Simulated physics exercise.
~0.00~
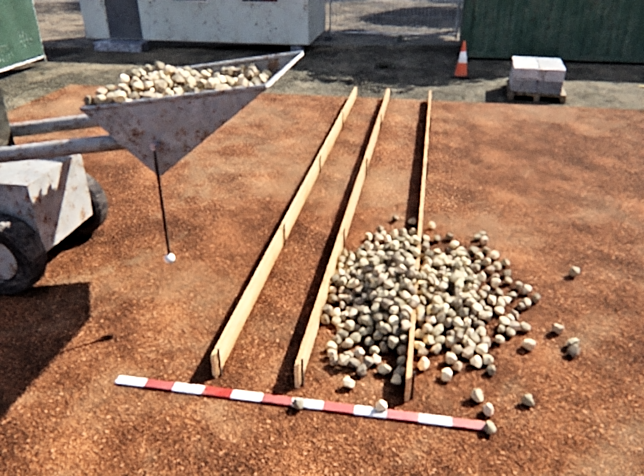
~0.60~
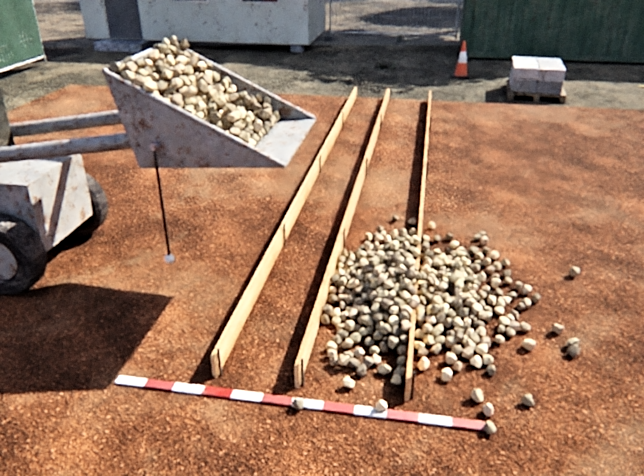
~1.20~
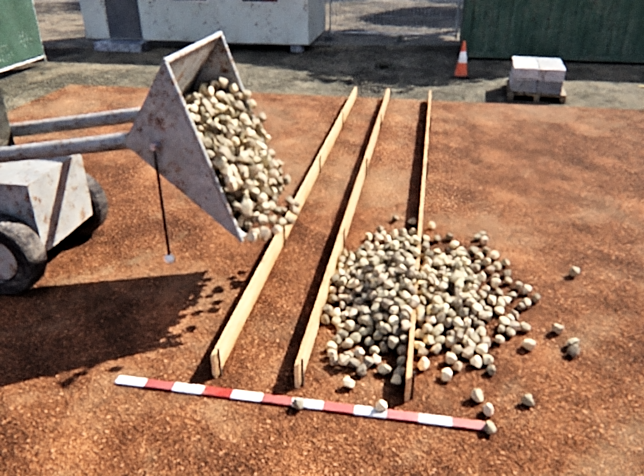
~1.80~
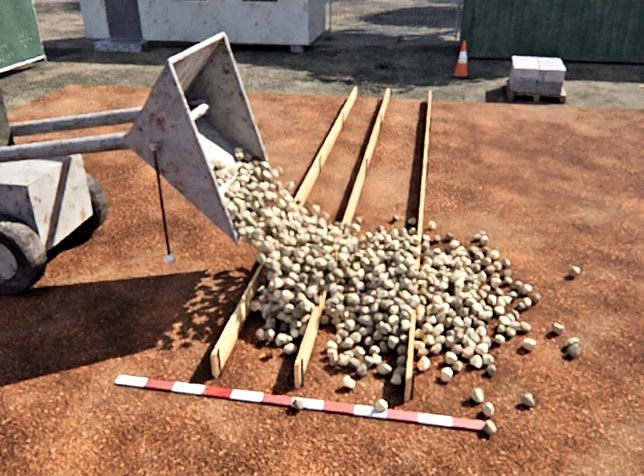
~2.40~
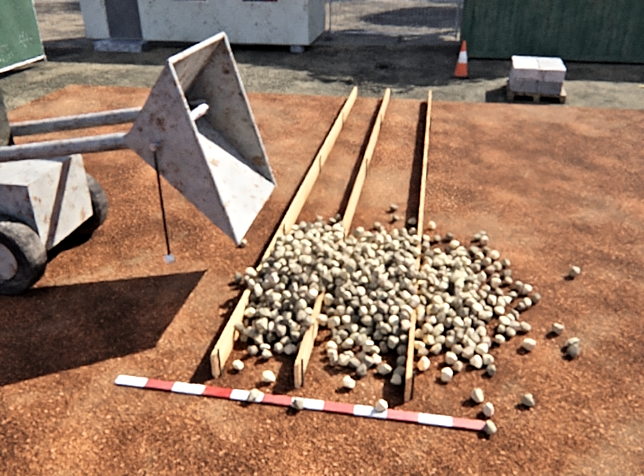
The video shows a loader's grey bucket of pale stones tilting steadily down to the right, beside three wooden boards and an existing heap. The stones pour out across the boards and merge with the heap, leaving the bucket empty and still tilted.
